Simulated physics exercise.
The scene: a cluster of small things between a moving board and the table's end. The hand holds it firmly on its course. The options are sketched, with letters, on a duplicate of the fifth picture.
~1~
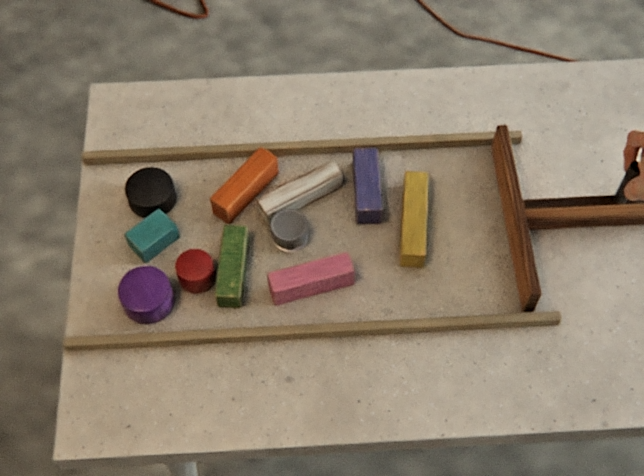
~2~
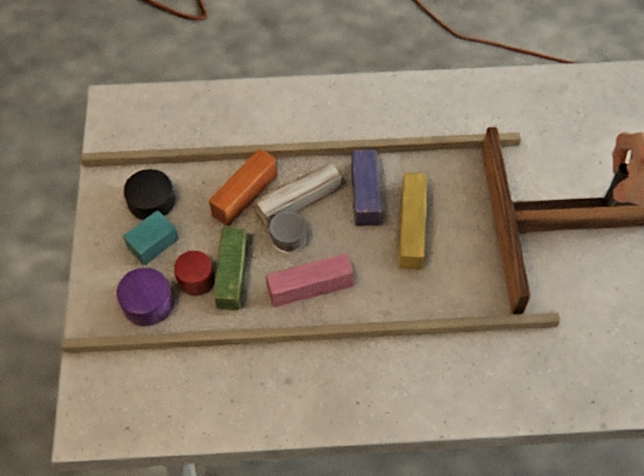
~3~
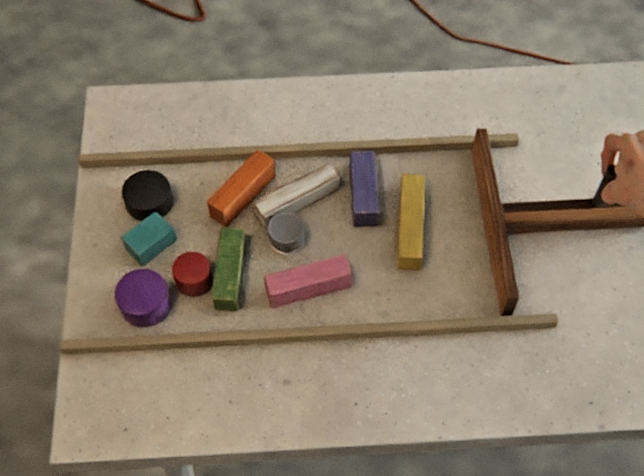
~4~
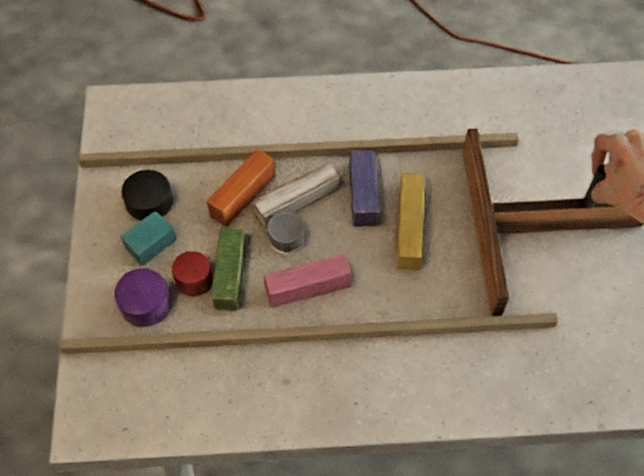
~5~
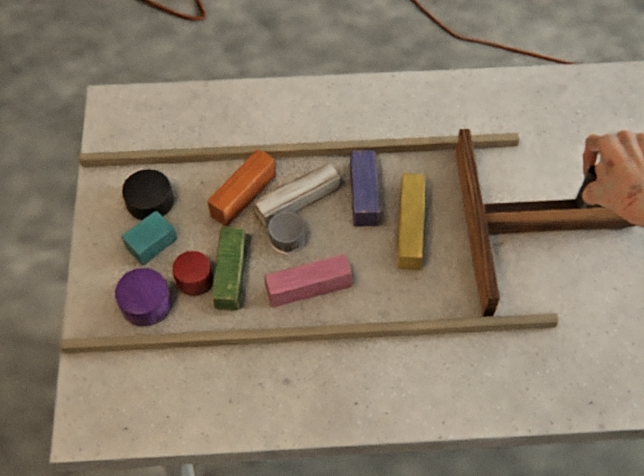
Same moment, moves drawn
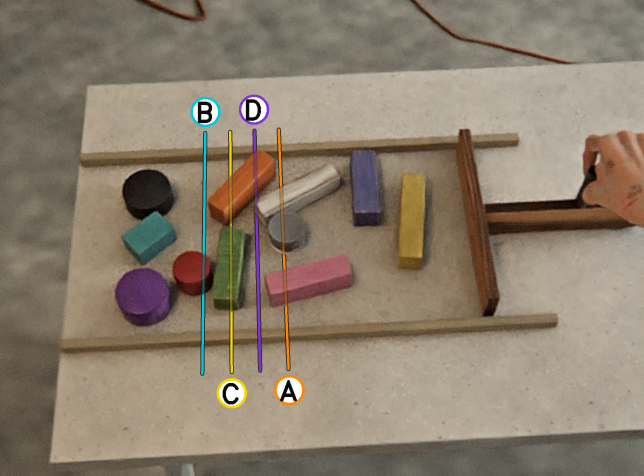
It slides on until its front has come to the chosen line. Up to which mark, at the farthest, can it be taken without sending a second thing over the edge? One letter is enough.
It should halt at B.
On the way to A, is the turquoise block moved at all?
No.
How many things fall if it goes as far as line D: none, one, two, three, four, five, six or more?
The count is none.
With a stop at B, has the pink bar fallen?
No.
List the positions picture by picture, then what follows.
In the first frame, grey tin (290, 231); yellow bar (414, 218); black tin (151, 193).
In the second frame, board (508, 207); blue bar (366, 187).
In the third frame, board (497, 208); orange stick (241, 188).
In the fourth frame, board (487, 208); purple tin (143, 298).
In the fifth frame, board (479, 209); turquoise block (150, 238); pink bar (309, 281); grey tin (287, 233).
On the marked copy, A at (283, 240); B at (204, 244); C at (231, 242); D at (257, 241).
With B. Early on, board (381, 213); blue bar (333, 188); white stick (281, 198).
Further on, board (282, 218); purple tin (139, 299); red tin (166, 266).
At the end, board (205, 222); black tin (88, 180); turquoise block (84, 241); none fallen.
As for the rest, A is within the limit but short; C is within the limit but short; D is within the limit but short.
